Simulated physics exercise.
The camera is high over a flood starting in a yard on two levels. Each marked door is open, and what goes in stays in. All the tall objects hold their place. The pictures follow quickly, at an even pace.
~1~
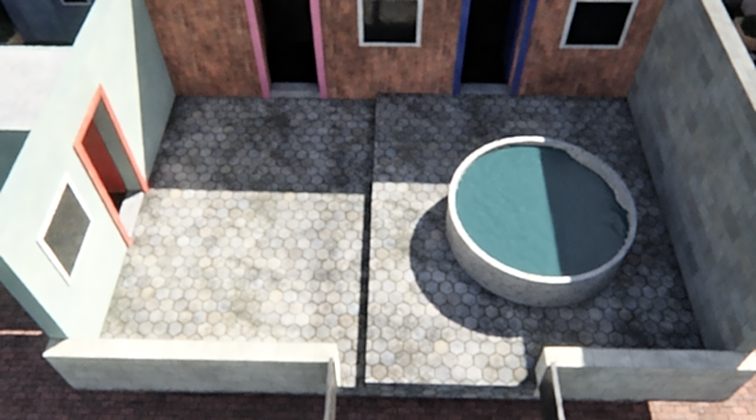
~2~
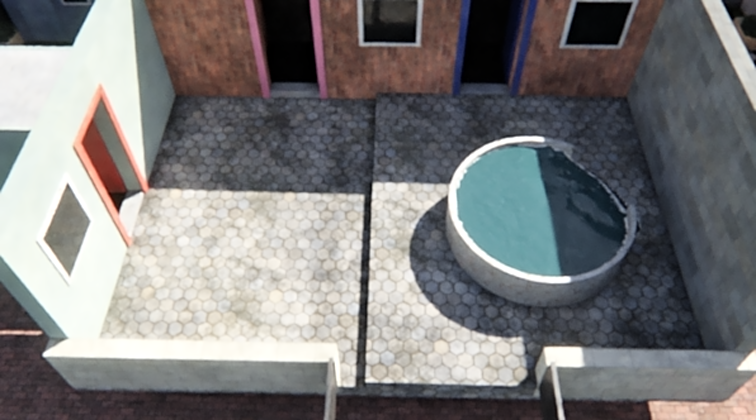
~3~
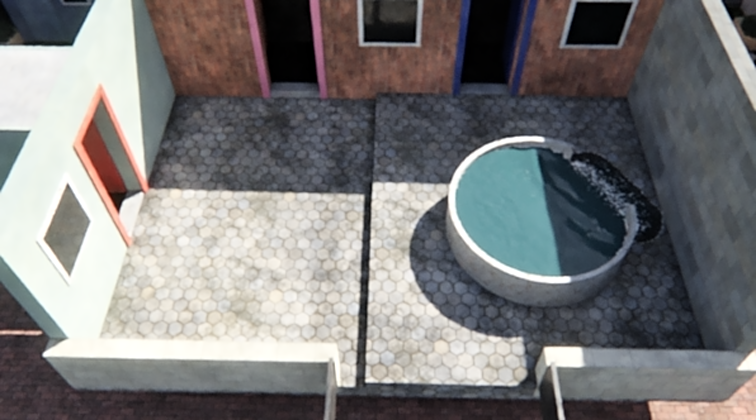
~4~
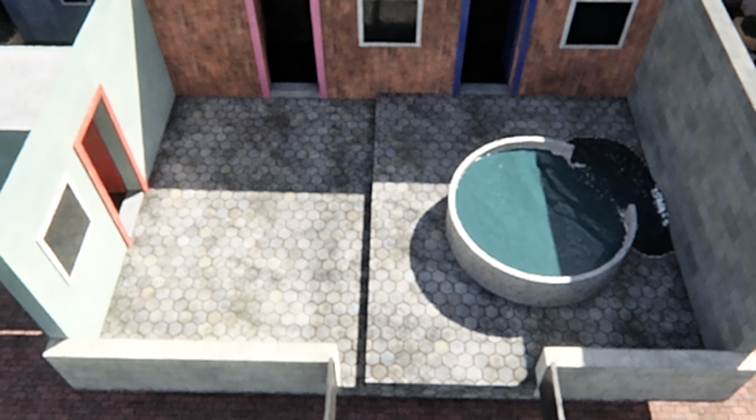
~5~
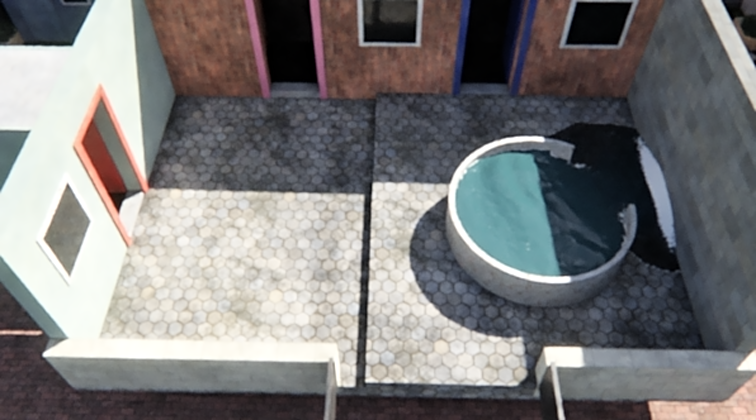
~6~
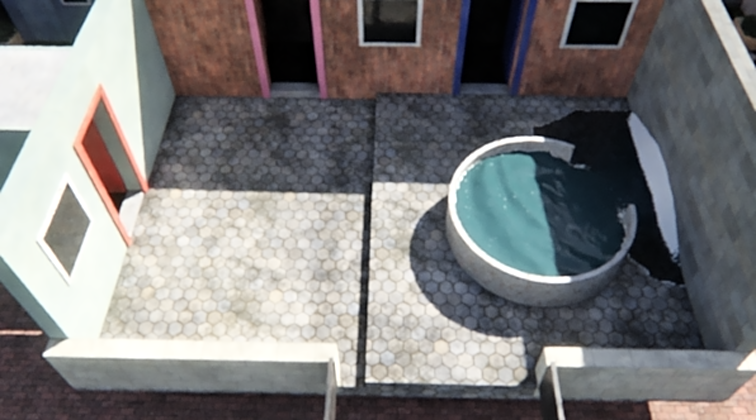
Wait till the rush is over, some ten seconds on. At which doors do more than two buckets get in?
One by one: The pink door admits no more than that; the blue door lets in a lot; the red door admits no more than that.
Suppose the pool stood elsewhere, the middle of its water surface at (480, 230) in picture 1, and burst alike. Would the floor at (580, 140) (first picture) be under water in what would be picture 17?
Answer: Awash.
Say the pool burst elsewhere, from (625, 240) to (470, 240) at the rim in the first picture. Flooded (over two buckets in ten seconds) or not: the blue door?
One by one: Blue door stays under.
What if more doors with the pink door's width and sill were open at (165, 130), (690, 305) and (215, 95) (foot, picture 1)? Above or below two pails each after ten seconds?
One after the other: Takes less, holds, keeps below it.
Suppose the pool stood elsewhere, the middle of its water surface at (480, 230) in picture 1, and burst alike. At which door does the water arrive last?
The red one.
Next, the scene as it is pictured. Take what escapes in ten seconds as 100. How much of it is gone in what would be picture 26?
I make it 5 per cent.
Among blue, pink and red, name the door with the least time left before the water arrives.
It is the door marked blue.
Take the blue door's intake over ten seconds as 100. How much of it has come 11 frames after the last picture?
I make it 0 per cent.
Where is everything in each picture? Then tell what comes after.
The first frame shows the round pool at (541, 207) is whole and still.
In the second frame, the front is at a hidden place, out from the gap at (601, 191).
In the third frame, water pours out at (600, 192) and has run to (655, 227).
In the fourth frame, water pours out at (600, 193) and has run to (616, 145).
In the fifth frame, the front is at (637, 132), out from the gap at (600, 193).
In the sixth frame, water pours out at (600, 193) and has run to (631, 113).
A moment on, water covers 10 % of the floor; the pink door not reached, the blue door not reached, the red door not reached.
Next, water covers 20 % of the floor; the pink door not reached, the blue door wet at the sill, nothing in, the red door not reached.
Then, water covers 50 % of the floor; the pink door wet at the sill, nothing in, the blue door under two buckets in, the red door not reached.
Later, water covers 95 % of the floor; the pink door wet at the sill, nothing in, the blue door over two buckets in, the red door wet at the sill, nothing in.
In the end, water covers 100 % of the floor; the pink door wet at the sill, nothing in, the blue door over two buckets in, the red door under two buckets in.
